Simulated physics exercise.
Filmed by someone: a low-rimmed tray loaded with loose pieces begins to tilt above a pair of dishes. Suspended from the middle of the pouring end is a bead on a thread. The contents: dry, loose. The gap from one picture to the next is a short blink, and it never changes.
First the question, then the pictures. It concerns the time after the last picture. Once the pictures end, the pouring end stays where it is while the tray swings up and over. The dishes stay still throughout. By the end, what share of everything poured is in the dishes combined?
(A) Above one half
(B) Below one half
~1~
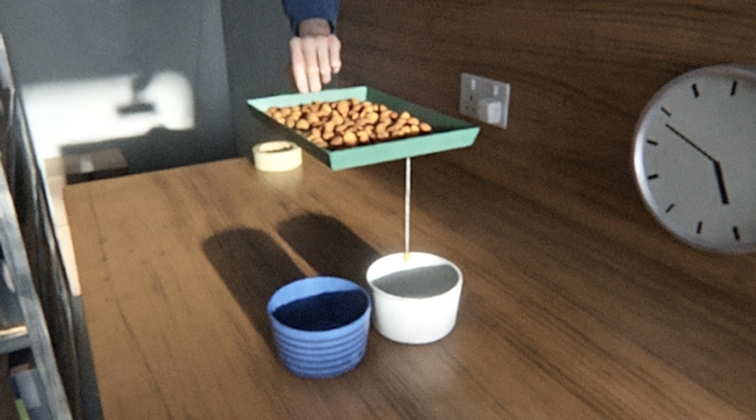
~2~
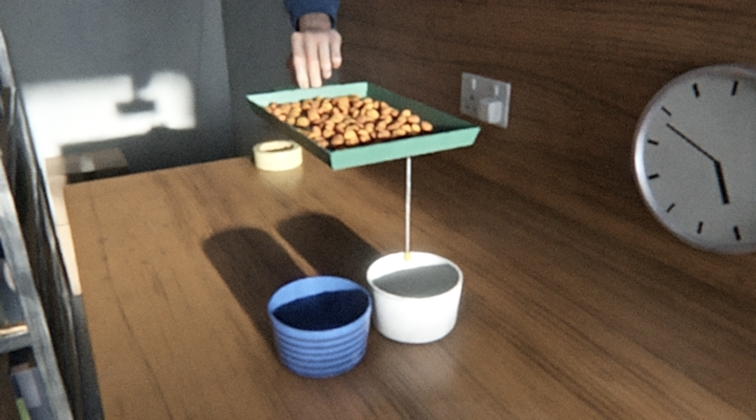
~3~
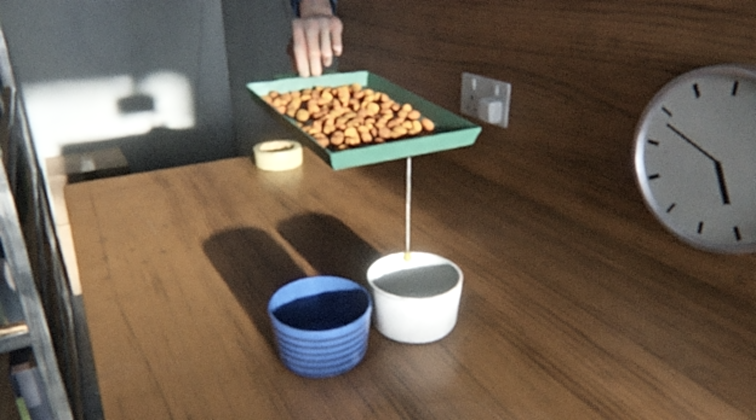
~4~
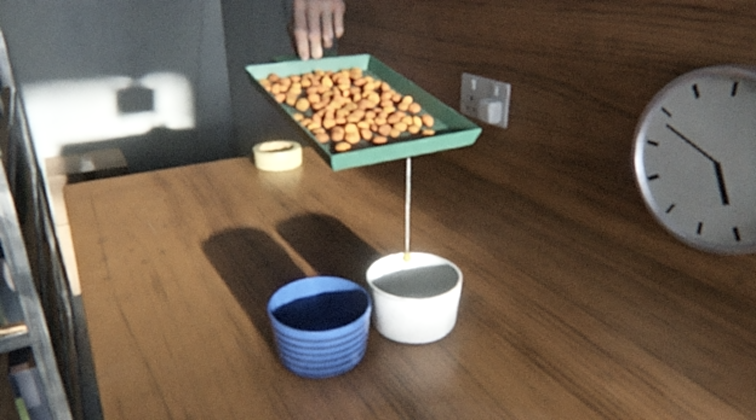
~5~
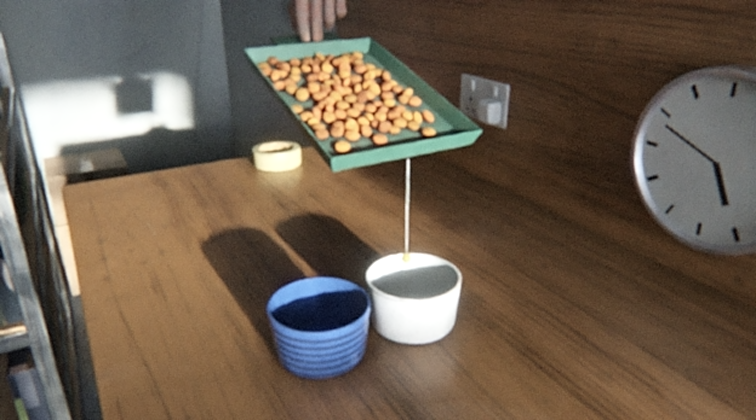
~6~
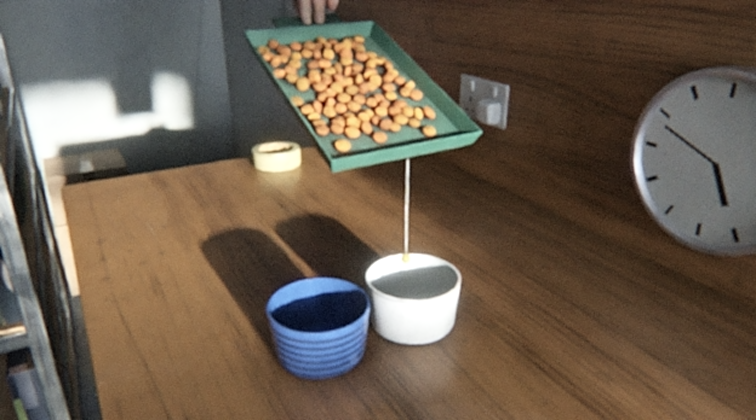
Below one half.
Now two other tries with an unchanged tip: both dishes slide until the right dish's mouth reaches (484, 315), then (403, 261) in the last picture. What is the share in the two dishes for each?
Roughly 20% first, roughly 0% second.
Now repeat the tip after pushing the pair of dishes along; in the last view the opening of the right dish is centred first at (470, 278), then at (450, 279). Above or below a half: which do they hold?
Result - try one, past the halfway mark; try two, past the halfway mark.
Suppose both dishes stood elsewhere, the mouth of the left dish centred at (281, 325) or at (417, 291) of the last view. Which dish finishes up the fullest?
One: Right. Two: The left dish.
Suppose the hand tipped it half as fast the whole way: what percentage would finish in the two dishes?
I'd put it at some 40 per cent.
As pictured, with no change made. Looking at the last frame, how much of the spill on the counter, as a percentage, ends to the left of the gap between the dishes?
Near 10 in a hundred.
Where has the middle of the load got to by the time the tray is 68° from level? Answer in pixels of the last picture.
I'd mark the middle close to (395, 138).
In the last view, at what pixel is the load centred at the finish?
(442, 365).
Shortly afterwards, tray tipped steeply; all but a few on the tray; a little in the air.
Next, tray tipped past a quarter turn; only a few on the tray; only a few in the left dish; a little in the right dish; near two thirds outside both; near a quarter in the air.
Some moments later, tray tipped past a quarter turn; a little in the left dish; near a quarter in the right dish; the bulk outside both.
In the end, tray tipped past a quarter turn; a little in the left dish; near a quarter in the right dish; the bulk outside both.
